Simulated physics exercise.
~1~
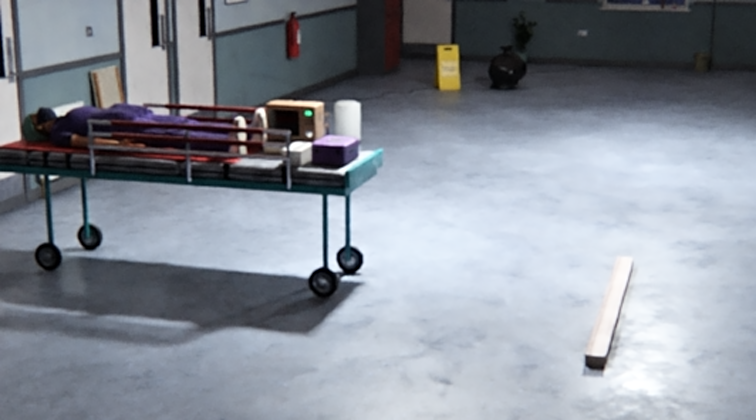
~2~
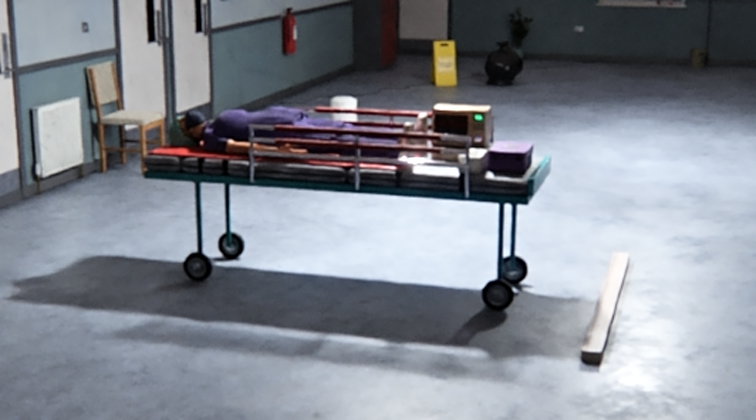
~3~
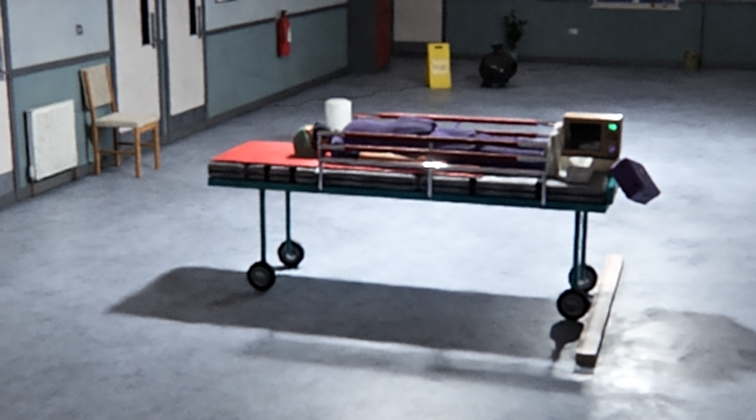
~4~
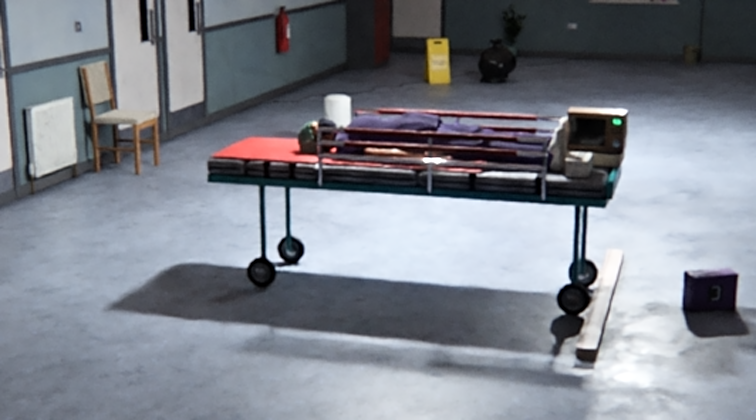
In the video, a gurney carrying a limp person in purple rolls right and stops against a low sill on the floor; the person slides toward the foot end, and a purple case tumbles to the floor while the brown monitor stays upright aboard.
